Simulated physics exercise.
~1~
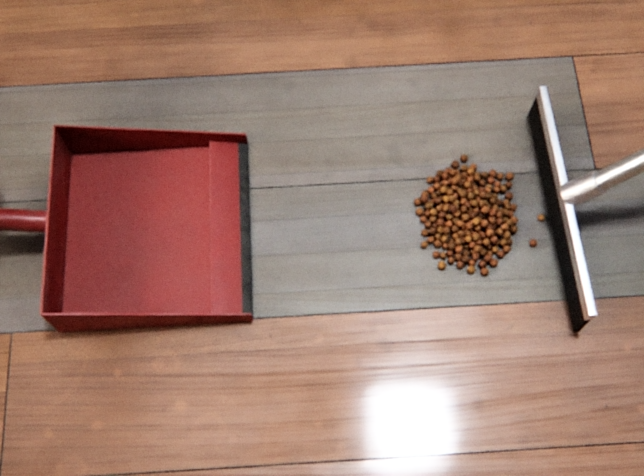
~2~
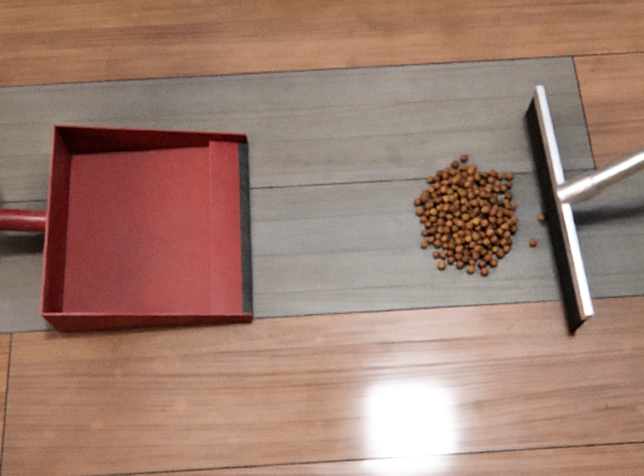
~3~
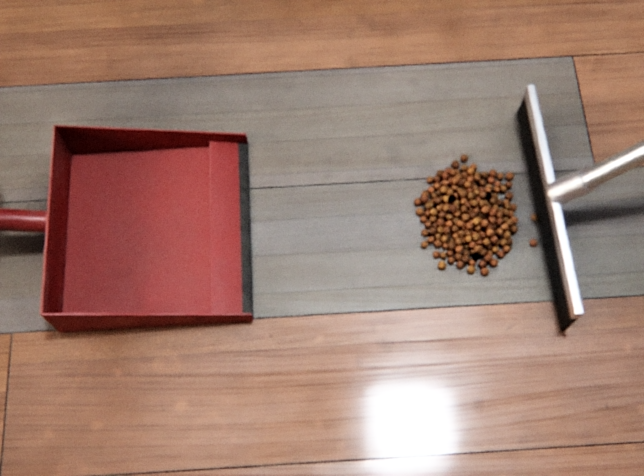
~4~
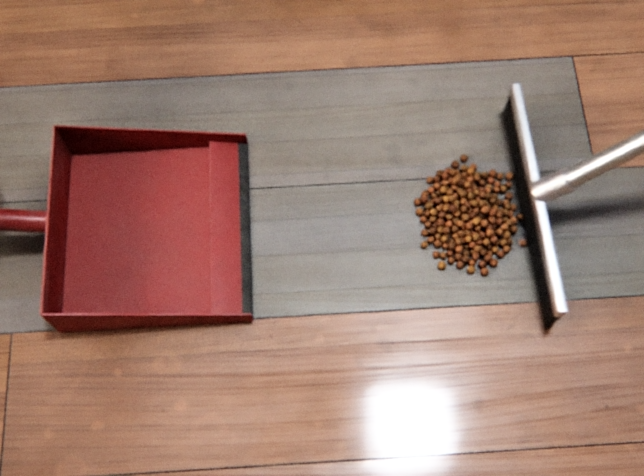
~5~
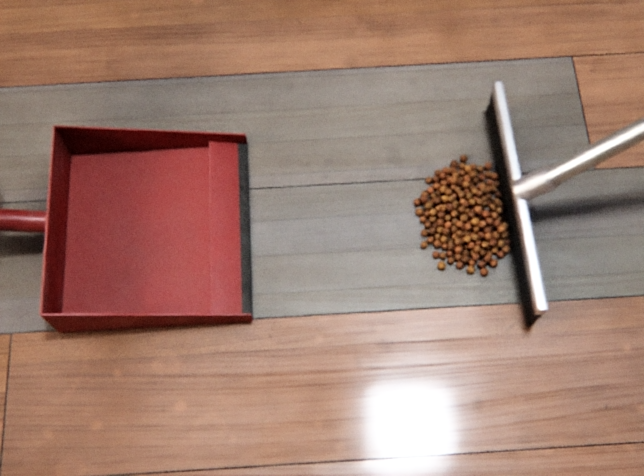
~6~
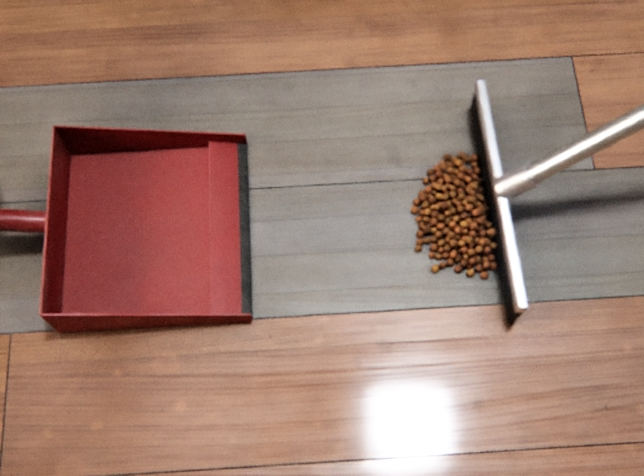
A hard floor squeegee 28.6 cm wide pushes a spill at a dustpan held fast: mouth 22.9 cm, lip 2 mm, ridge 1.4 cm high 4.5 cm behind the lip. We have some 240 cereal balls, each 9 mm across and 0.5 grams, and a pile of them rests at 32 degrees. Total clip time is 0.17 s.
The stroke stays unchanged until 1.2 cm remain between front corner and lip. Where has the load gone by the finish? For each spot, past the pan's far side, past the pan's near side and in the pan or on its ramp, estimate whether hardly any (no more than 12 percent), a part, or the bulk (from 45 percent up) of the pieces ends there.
Past the pan's far side: Hardly any. Past the pan's near side: Hardly any. In the pan or on its ramp: The bulk.
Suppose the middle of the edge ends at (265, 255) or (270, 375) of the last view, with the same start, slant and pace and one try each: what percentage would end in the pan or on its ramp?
About 65 and 25 per cent.
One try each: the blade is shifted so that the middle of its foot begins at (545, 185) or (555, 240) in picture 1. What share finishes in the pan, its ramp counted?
Around 45 percent, then around 60 percent.
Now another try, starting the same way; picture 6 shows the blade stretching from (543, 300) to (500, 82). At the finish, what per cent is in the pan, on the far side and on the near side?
Pan 30 % / far 30 % / near 0 %.
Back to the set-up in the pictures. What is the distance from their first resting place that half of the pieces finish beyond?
I'd put it near 30 cm.
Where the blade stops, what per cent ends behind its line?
Estimate: About 0 %.
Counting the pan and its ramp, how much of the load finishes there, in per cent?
Share at rest: Approx. 60 per cent.
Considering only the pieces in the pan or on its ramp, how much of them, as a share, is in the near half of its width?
Roughly 30 per cent.
Then, 0.24 s after the last picture, middle of the blade 15 cm from the lip; 0 % over the lip, far side 0 %, near side 0 %.
Then, 0.39 s after the last picture, middle of the blade 7 cm from the lip; 0 % over the lip, far side 5 %, near side 0 %.
Then, 0.68 s after the last picture, middle of the blade 2 cm from the lip; 60 % over the lip, far side 5 %, near side 0 %.
In the end, far side 5 %, near side 0 %, pan 60 %, in front of the lip or behind the blade 30 %.
